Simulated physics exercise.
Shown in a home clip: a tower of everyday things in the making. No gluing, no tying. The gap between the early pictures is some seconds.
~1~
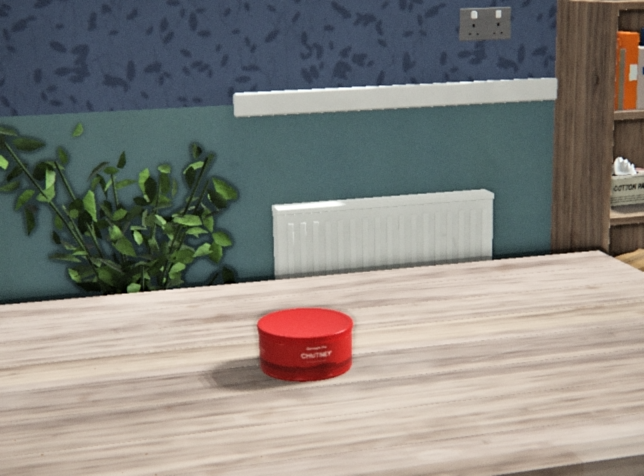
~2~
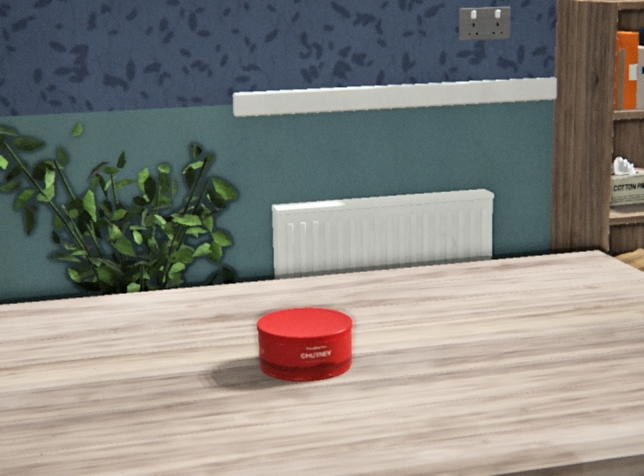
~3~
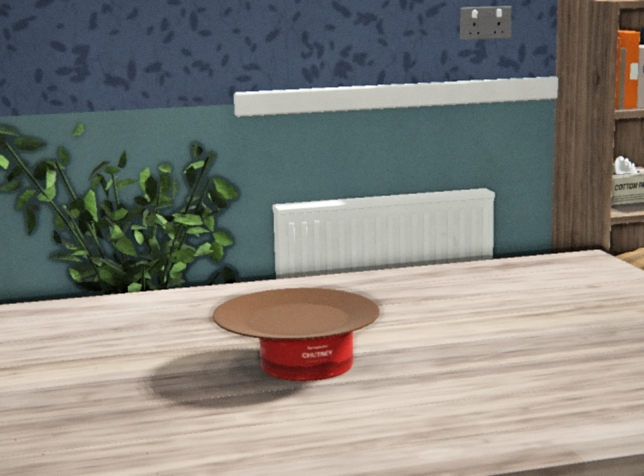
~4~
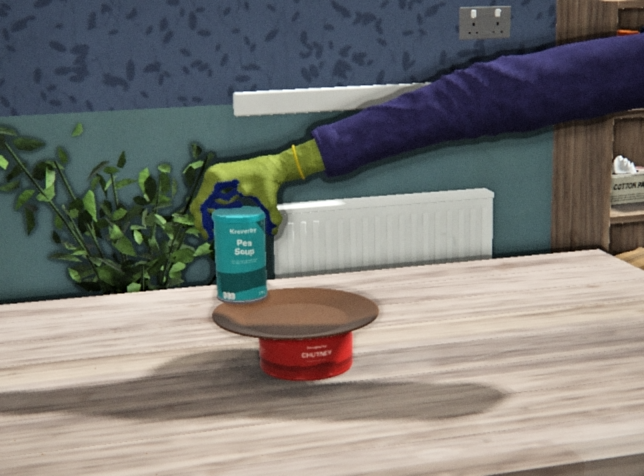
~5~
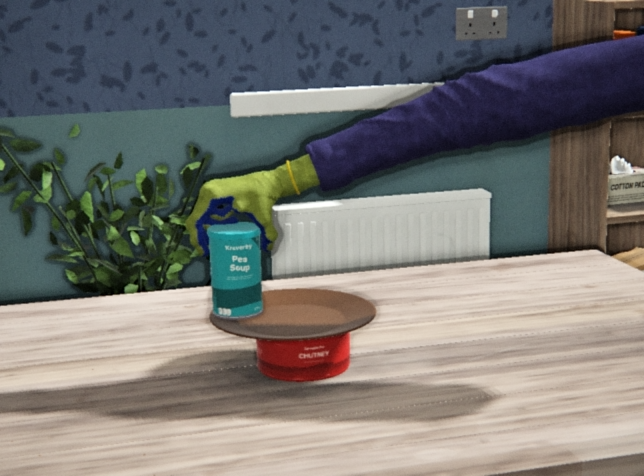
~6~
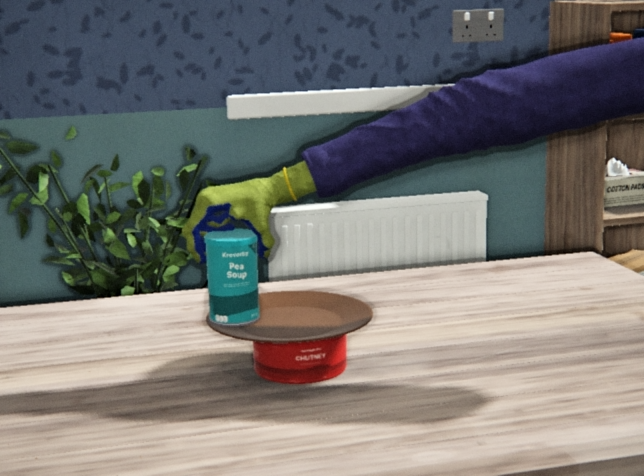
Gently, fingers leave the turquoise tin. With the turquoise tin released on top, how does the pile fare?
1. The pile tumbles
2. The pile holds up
Answer: 2.
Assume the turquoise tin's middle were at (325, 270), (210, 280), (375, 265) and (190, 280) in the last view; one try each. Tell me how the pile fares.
Stays standing; stays standing; collapses; collapses.
Then, 0.30 s later than the last frame, all is still.
Then, 0.90 s later than the last frame, turquoise tin resting near (232, 278).
When it is over, all 3 as before. End places, in pixels of the last picture, turquoise tin near (232, 278). The pile holds.
